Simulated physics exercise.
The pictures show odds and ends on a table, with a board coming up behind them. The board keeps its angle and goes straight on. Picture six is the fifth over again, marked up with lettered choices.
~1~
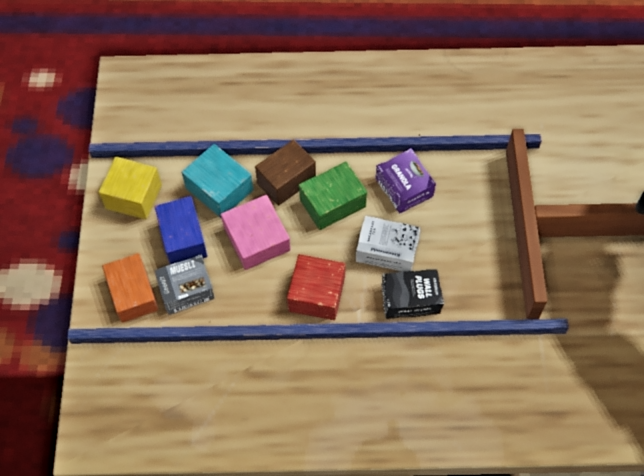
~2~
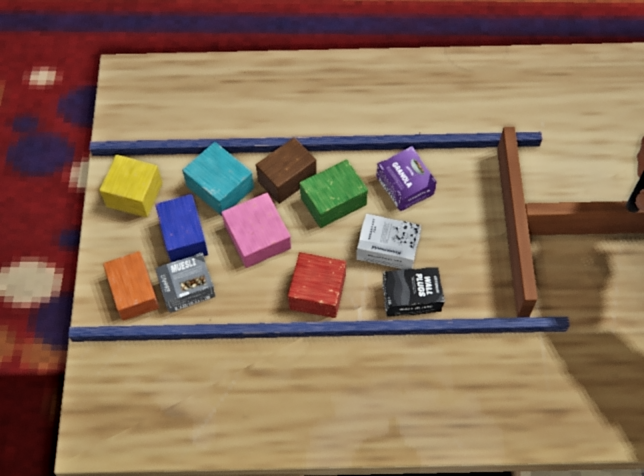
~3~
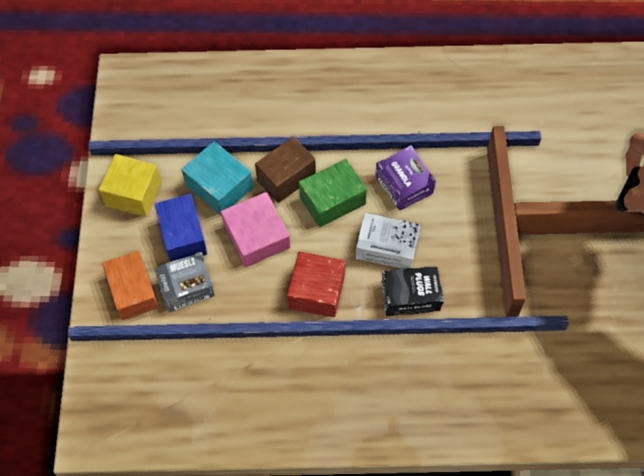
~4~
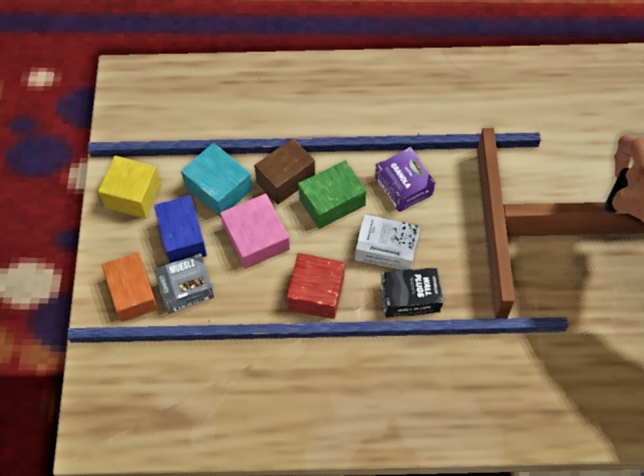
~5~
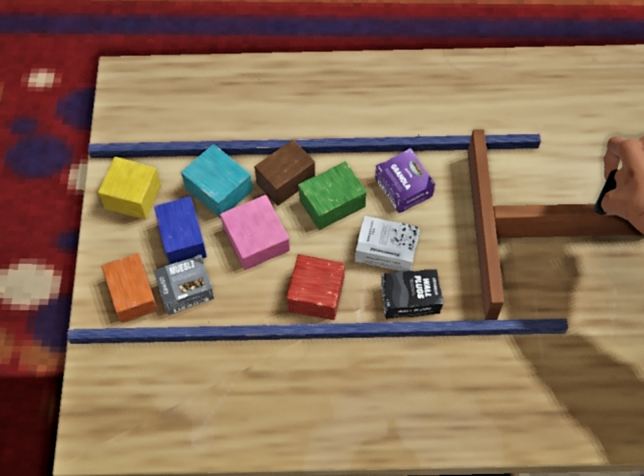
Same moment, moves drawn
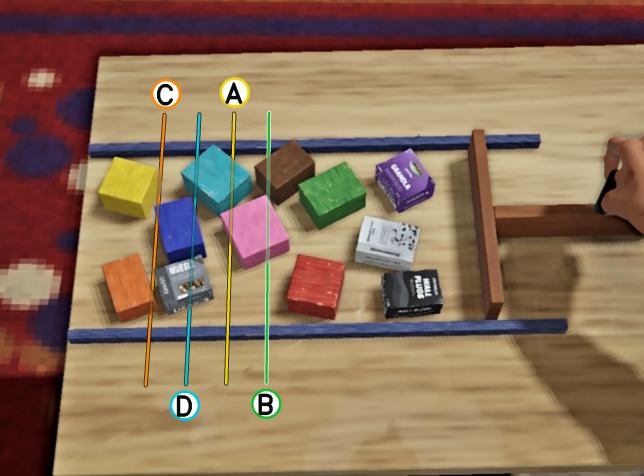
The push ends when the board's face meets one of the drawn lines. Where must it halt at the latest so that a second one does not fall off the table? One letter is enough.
As far as mark B.
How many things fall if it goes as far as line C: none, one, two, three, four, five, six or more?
In all, six or more.
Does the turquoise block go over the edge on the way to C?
Yes.
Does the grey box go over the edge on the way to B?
By then, no.
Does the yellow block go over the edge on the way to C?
Yes.
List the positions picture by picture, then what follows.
Green block (333, 196); turquoise block (218, 181); orange block (131, 288), in the first picture.
Board (520, 209); grey box (186, 283), in the second picture.
Board (509, 208); black box (412, 291), in the third picture.
Board (498, 210); purple box (404, 180), in the fourth picture.
Board (488, 212); white packet (387, 244); blue block (181, 232); pink block (256, 233), in the fifth picture.
On the copy, A at (231, 239); B at (268, 238); C at (156, 240); D at (193, 240).
On B. First, board (408, 213); black box (375, 294); purple box (375, 178).
Then, board (327, 215); blue block (157, 237); grey box (179, 288).
Finally, board (271, 216); orange block (73, 297); yellow block (104, 189); none fallen.
By contrast, A drops three; C drops seven; D drops five.
